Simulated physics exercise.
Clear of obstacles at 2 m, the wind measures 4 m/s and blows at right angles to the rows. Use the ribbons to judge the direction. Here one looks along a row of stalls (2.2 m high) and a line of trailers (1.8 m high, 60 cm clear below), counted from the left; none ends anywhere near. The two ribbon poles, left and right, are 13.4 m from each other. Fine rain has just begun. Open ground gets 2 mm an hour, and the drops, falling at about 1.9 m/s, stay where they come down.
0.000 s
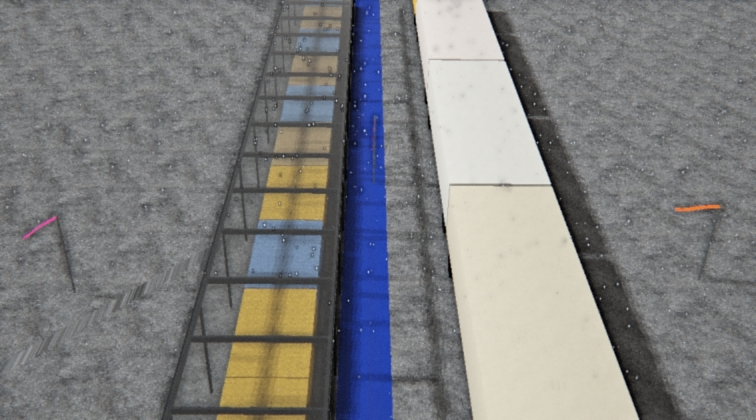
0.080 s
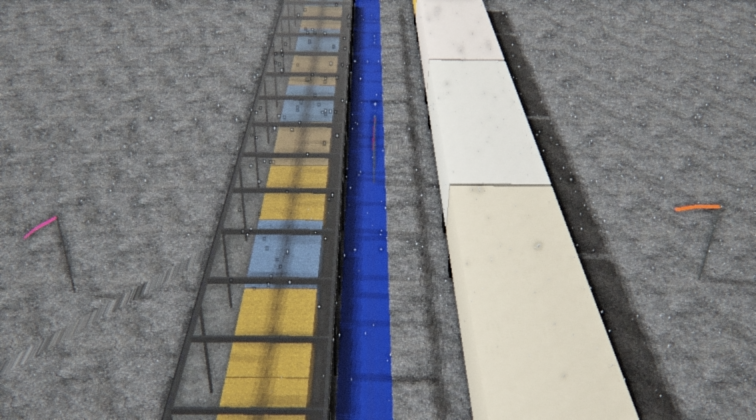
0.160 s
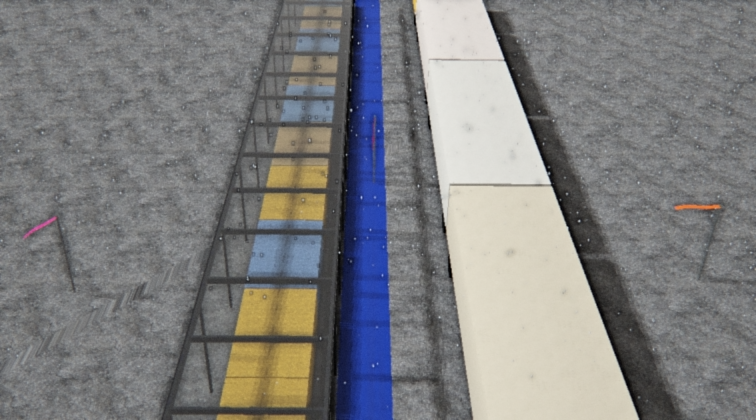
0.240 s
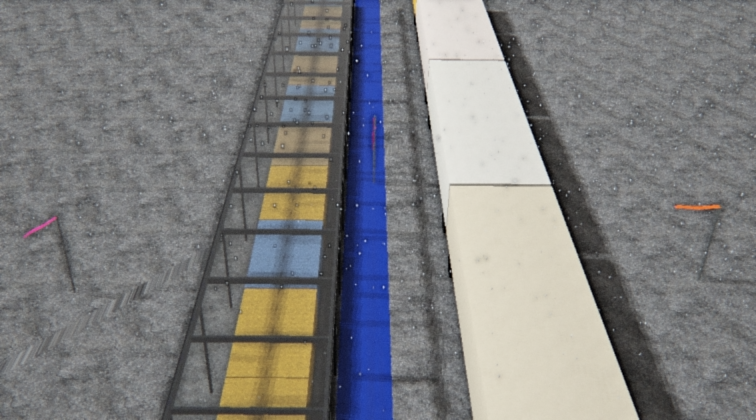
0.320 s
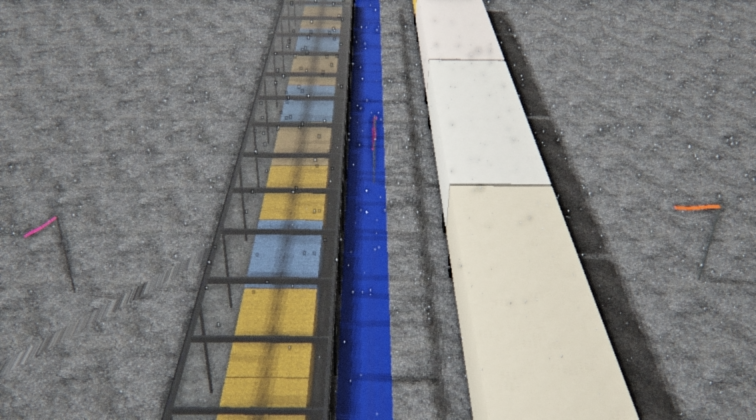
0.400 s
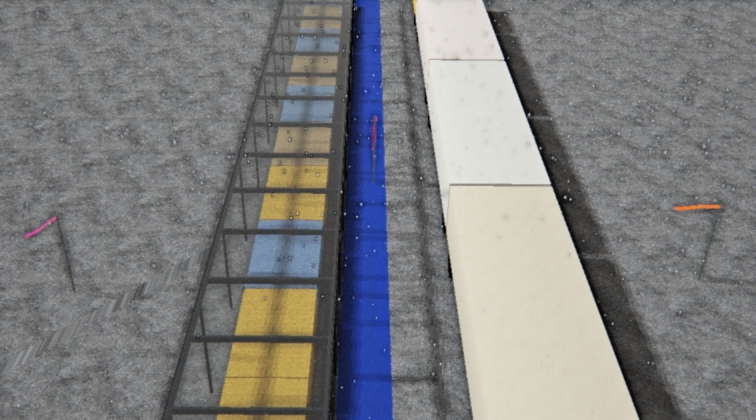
A grey, textured stretch of ground is seen from above, looking along two long rows that narrow into the distance. On the left, dark bars frame yellow, tan and blue panels; a bright blue strip runs beside them, with cream and white trailers to the right and pink and orange ribbons on thin poles outside. Small pale raindrops flicker across the view, the ribbons barely shift, and the camera stays still.
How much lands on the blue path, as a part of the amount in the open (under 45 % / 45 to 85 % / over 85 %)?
Between 45 and 85 %.
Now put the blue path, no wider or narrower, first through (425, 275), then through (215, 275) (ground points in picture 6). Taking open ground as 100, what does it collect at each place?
About 20 %, then 0 %.
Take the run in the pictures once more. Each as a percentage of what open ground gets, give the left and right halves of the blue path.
Some 70 percent on the left half and some 70 percent on the right half.
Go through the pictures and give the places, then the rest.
In the first frame, the left ribbon ends at (24, 238), leaning 55 degrees to the left.
In the second frame, the right ribbon ends at (676, 210), leaning 85 degrees to the left and the blue one passes (366, 275).
In the third frame, above the rows the drops slant 70 degrees from upright, towards the left and the top of the line of trailers crosses (497, 170).
In the fourth frame, the left ribbon ends at (24, 237), leaning 55 degrees to the left and the blue one passes (366, 213).
In the fifth frame, the right ribbon ends at (675, 207), leaning 85 degrees to the left and above the rows the drops slant 70 degrees from upright, towards the left.
In the sixth frame, the inner ribbon ends at (374, 149), hanging almost straight and the top of the line of trailers crosses (497, 170).
10 minutes on, 0.2 mm on the blue path, 0.3 mm in the open.
30 minutes on, 0.7 mm on the blue path, 1.0 mm in the open.
60 minutes on, 1.4 mm on the blue path, 2.0 mm in the open, so the blue path has 70 % of the open amount; the left half of it has 72 %, the right half 68 %.
